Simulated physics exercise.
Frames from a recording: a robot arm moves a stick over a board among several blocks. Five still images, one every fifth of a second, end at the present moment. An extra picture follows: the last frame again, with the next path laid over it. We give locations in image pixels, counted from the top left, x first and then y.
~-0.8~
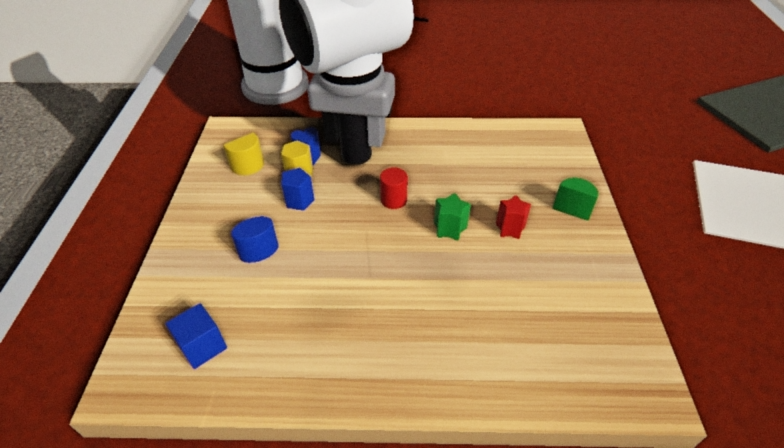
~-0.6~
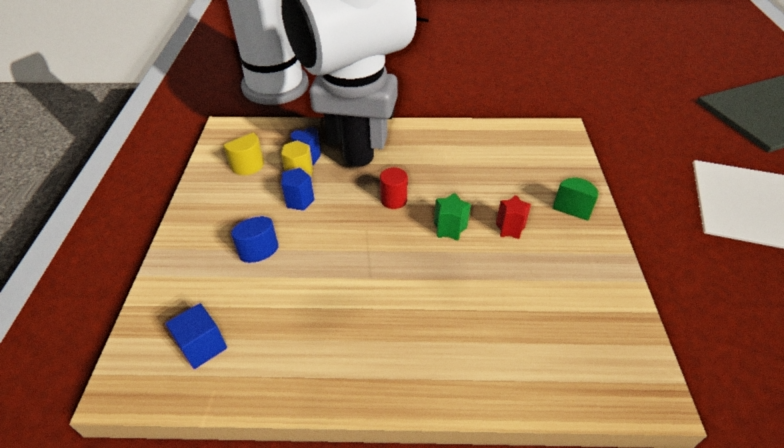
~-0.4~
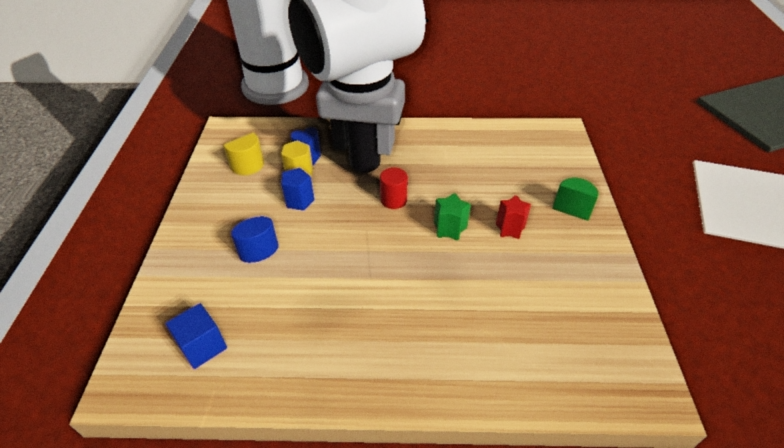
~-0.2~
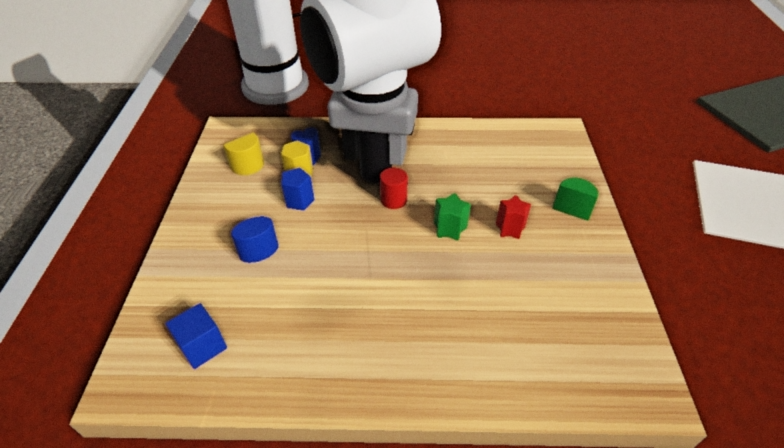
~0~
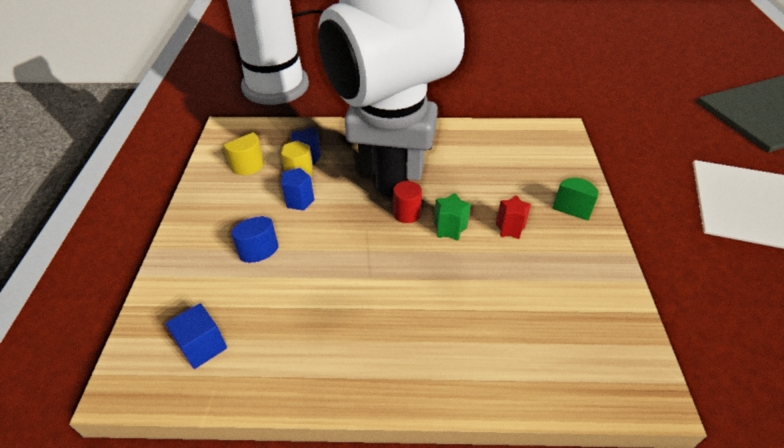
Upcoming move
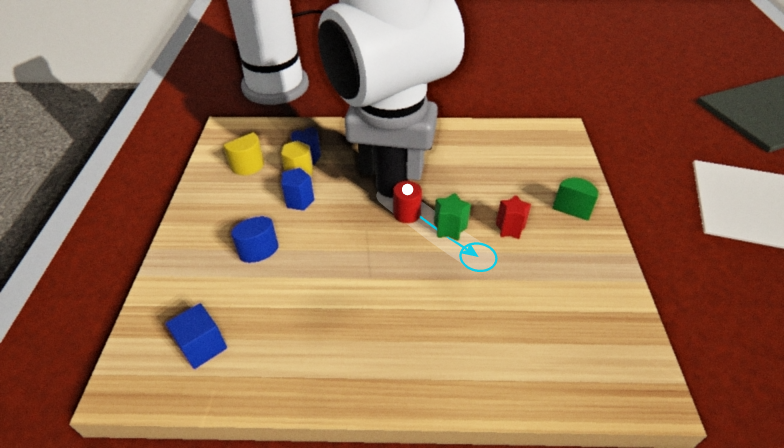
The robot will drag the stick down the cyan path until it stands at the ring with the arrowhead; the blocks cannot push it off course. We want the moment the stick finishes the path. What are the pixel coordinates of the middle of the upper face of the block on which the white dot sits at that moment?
Pixel (444, 241).
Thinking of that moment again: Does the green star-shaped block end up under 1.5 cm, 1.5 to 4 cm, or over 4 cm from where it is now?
The answer will be the long band, over 4 cm.
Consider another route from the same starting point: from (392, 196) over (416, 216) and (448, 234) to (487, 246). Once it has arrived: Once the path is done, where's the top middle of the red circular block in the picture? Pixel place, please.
The middle of its upper face will lie at (444, 234).
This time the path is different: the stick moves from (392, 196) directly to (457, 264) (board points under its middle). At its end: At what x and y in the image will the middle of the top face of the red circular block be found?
Just about (459, 268).
Path on the board, from (392, 196) via (432, 225), ending at (478, 257); the dot is on the red circular block.
What follows on the original path. One third of the way, stick at (419, 208); red circular block at (428, 213); green star-shaped block at (455, 206), turned 15° anticlockwise.
Two thirds of the way, stick at (447, 228); red circular block at (440, 235); green star-shaped block at (481, 216), turned 55° anticlockwise.
At the end, stick at (480, 249); red circular block at (444, 241); green star-shaped block at (512, 225), turned 85° anticlockwise; red star-shaped block at (520, 205), turned 20° anticlockwise.
